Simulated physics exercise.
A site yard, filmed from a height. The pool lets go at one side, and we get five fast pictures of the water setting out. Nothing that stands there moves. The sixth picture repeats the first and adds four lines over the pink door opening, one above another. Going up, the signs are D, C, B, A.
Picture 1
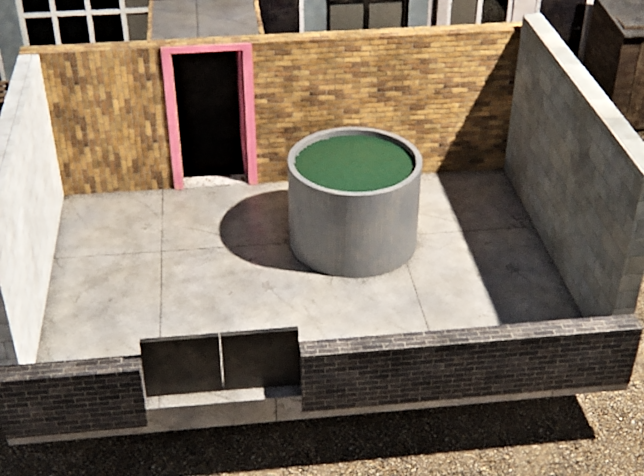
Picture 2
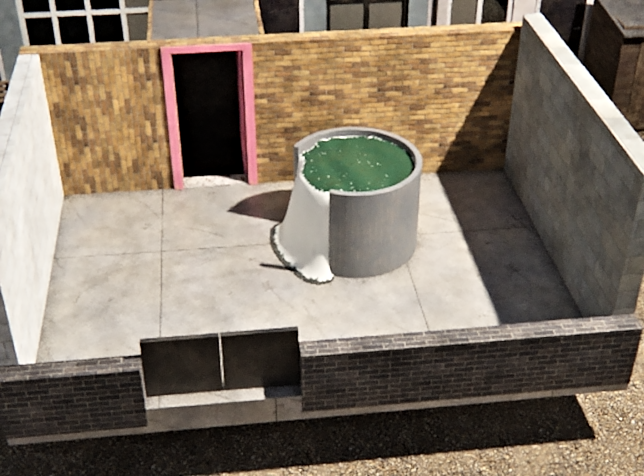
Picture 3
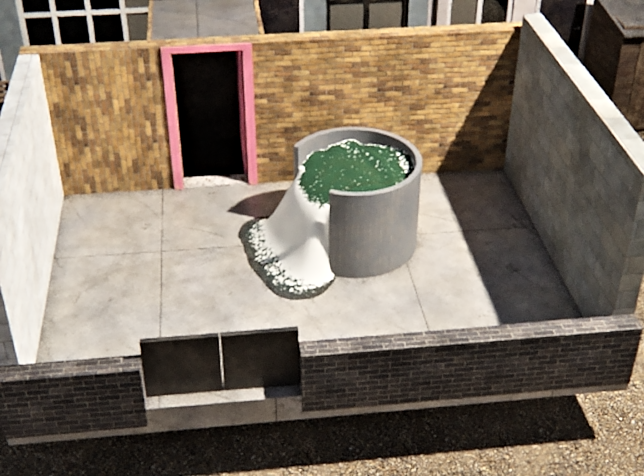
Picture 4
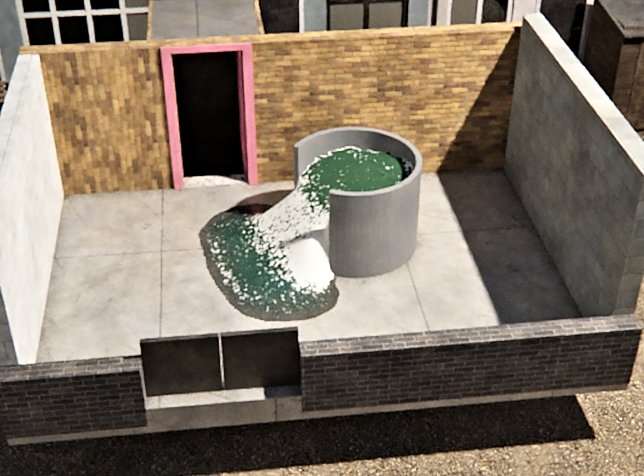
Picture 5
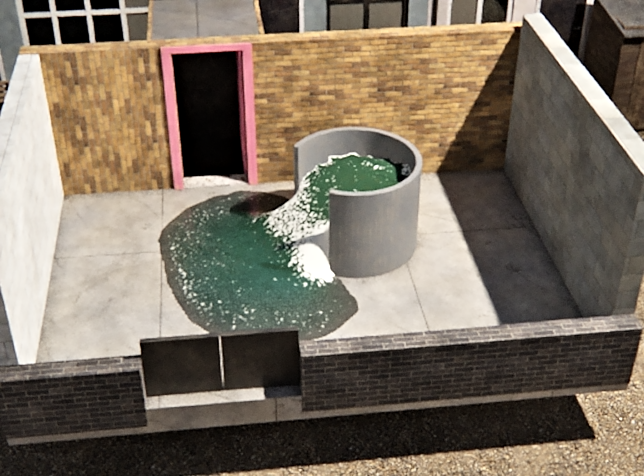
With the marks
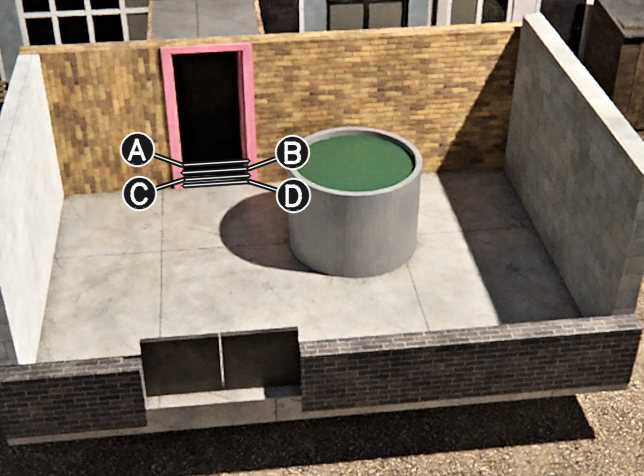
Walled yard seen from above, with green water bursting from the left side of a round grey tank and spreading across the paving.
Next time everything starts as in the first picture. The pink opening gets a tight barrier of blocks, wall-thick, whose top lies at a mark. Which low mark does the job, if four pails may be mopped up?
The answer is height C.
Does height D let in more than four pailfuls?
Yes, that goes wrong.
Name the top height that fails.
The answer is D.
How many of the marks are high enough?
Three of the four.
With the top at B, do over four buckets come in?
No, that is safe.
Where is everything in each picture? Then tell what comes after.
Water in the pool at rest, its middle at (355, 165); foot of the pink doorway at (216, 186); shut gate at (220, 344).
Water covers 2 % of the ground and shows as far out as (279, 227).
Water covers 4 % of the ground and shows as far out as (259, 220).
Water covers 11 % of the ground and shows as far out as (272, 315).
Water covers 20 % of the ground and shows as far out as (167, 234).
On the marked copy, A at (215, 163); B at (215, 170); C at (216, 177); D at (216, 183); from the bottom up D, C, B, A.
With A, nothing gets over.
With B, nothing gets over.
With C, nothing gets over.
With D, about 7 bucketfuls get in.
